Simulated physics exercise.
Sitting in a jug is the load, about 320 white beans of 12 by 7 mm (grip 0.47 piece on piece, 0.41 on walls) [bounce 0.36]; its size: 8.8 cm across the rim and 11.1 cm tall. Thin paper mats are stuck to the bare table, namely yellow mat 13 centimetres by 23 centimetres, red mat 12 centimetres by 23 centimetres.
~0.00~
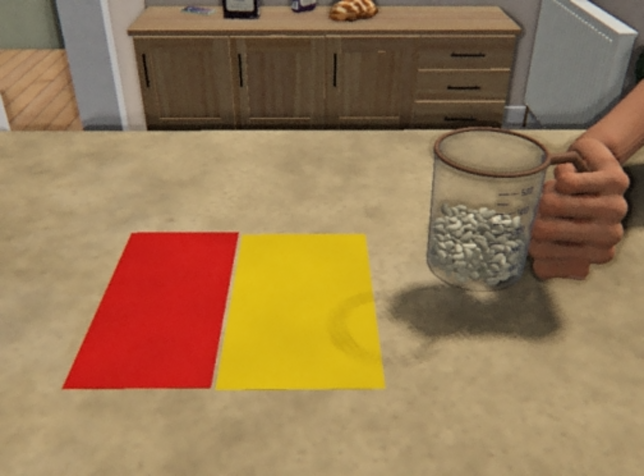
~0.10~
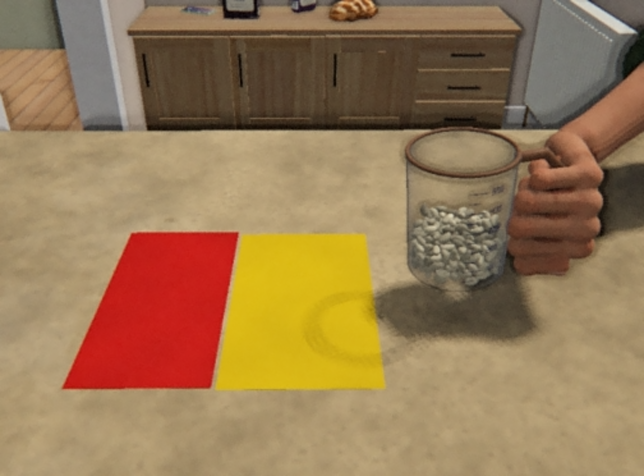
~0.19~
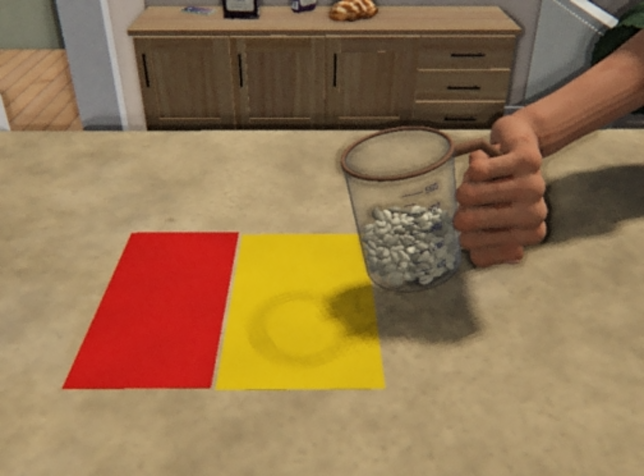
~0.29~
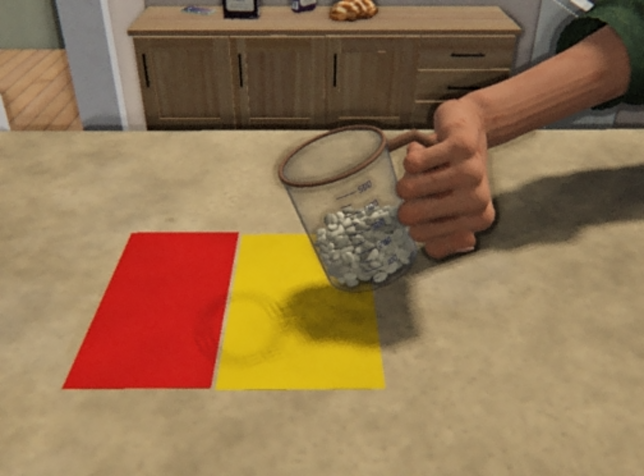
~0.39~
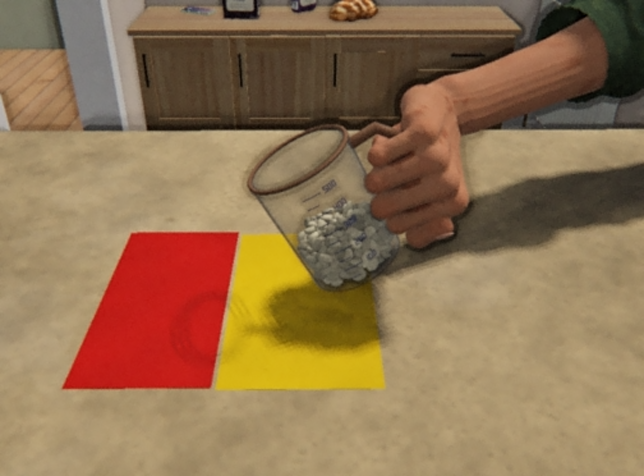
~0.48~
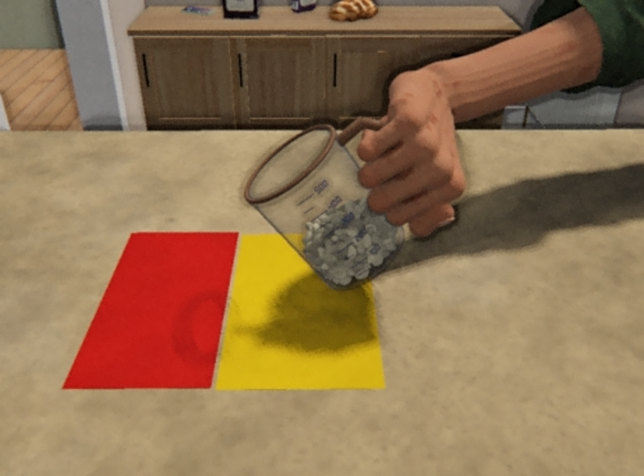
A hand carrying a clear jug of white beans leftward over a table with red and yellow mats, tilting it left.
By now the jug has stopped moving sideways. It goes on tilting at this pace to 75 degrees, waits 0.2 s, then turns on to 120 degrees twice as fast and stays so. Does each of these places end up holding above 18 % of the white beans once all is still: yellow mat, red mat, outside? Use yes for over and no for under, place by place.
Yellow mat: Yes; red mat: Yes; outside: No.
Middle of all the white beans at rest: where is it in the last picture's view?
I'd put the centre roughly at pixel (248, 296).
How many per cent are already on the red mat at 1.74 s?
It comes to some 5 in a hundred.
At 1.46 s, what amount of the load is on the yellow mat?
It comes to near 0 in a hundred.
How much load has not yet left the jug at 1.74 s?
50 %.
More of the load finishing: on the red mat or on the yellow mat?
The larger share finishes on the yellow mat.
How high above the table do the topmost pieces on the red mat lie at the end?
The top of the heap sits close to 1.5 cm up.
After 0.86 s, tilt 68 degrees; jug 100 %; middle of all pieces on or above the table near (363, 227).
After 1.17 s, tilt 75 degrees; jug 100 %; middle of all pieces on or above the table near (358, 228).
After 1.46 s, tilt 108 degrees; jug 100 %; middle of all pieces on or above the table near (362, 215).
After 1.74 s, tilt 120 degrees; jug 50 %, yellow mat 45 %, red mat 5 %; middle of all pieces on or above the table near (291, 266).
At rest (3.2 s), outside 5 %, jug 0 %, yellow mat 65 %, red mat 30 %.
